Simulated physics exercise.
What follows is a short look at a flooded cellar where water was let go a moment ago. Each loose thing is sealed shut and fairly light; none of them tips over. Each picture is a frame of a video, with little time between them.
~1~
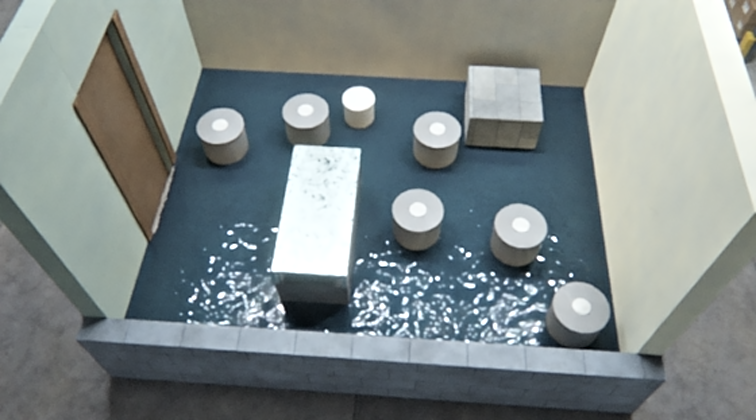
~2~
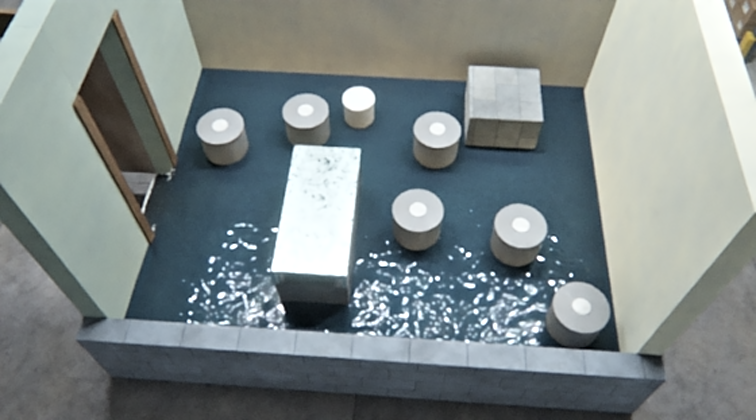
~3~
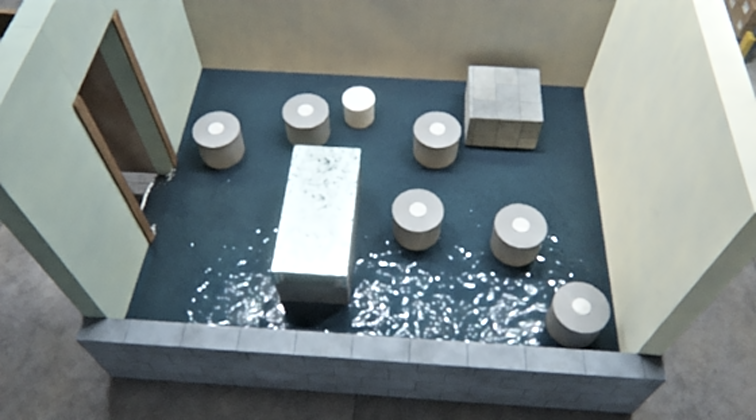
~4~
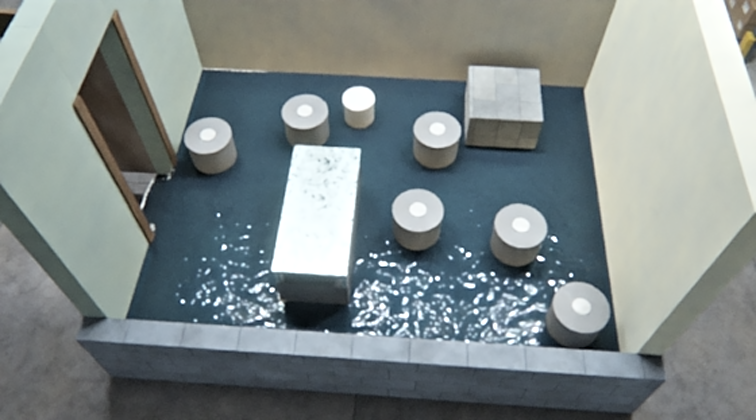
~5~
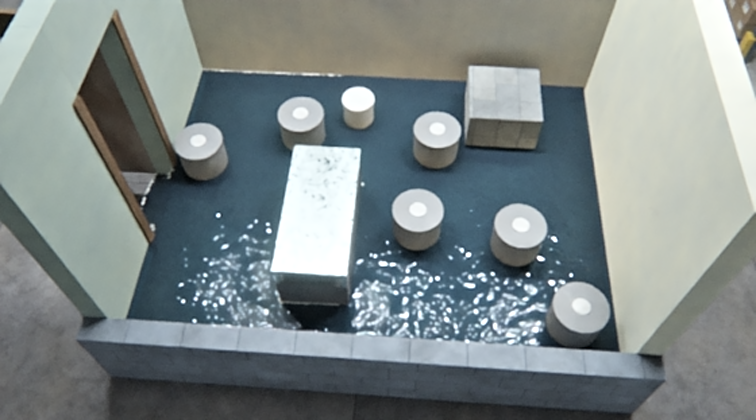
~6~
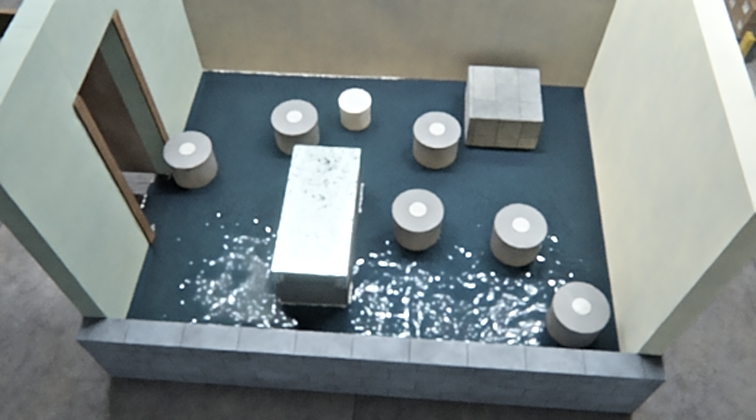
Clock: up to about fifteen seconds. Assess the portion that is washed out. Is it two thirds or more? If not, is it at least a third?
The fraction is going to land in the middle band.
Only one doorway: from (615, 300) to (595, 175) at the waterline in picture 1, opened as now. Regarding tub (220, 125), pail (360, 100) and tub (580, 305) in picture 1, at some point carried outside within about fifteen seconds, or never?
The three come to no escape, escape and escape, in that order.
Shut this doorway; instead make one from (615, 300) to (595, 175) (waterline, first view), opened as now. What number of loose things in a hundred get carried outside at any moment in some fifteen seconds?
About 90 percent, I'd say.
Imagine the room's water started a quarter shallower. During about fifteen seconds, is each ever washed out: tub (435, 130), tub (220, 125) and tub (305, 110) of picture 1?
Sequence: Not removed / removed / removed.
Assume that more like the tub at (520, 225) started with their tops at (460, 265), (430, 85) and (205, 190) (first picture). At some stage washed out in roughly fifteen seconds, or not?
Outcomes in turn are not expelled, not expelled, expelled.
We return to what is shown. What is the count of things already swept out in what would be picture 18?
Count: 1.
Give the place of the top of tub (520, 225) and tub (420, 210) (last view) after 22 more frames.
Estimate: (483, 221), then (384, 180).
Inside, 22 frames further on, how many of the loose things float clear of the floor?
I make it 5 of them.
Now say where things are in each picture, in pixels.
A tub at (220, 126) floats; a tub at (306, 111) floats; 0 of 7 have shifted, in the first frame.
A tub at (220, 126), afloat; a tub at (306, 111), afloat; 0 of 7 have shifted, in the second frame.
A tub at (216, 129), afloat, close to its start; a tub at (306, 111) floats; 0 of 7 have shifted, in the third frame.
A tub at (208, 135) floats, close to its start; a tub at (305, 111), afloat; 1 of 7 have shifted, in the fourth frame.
A tub at (198, 141) floats, close to its start; a tub at (301, 114) floats, close to its start; 2 of 7 have shifted, in the fifth frame.
A tub at (187, 150) floats, a stride from its start; a tub at (294, 117) floats, close to its start; 2 of 7 have shifted, in the sixth frame.
A moment on, 1 of 7 are out; 6 afloat.
Next, 1 of 7 are out; 6 afloat.
Later, 2 of 7 are out; 5 afloat.
In the end, 3 of 7 are out; 4 afloat.
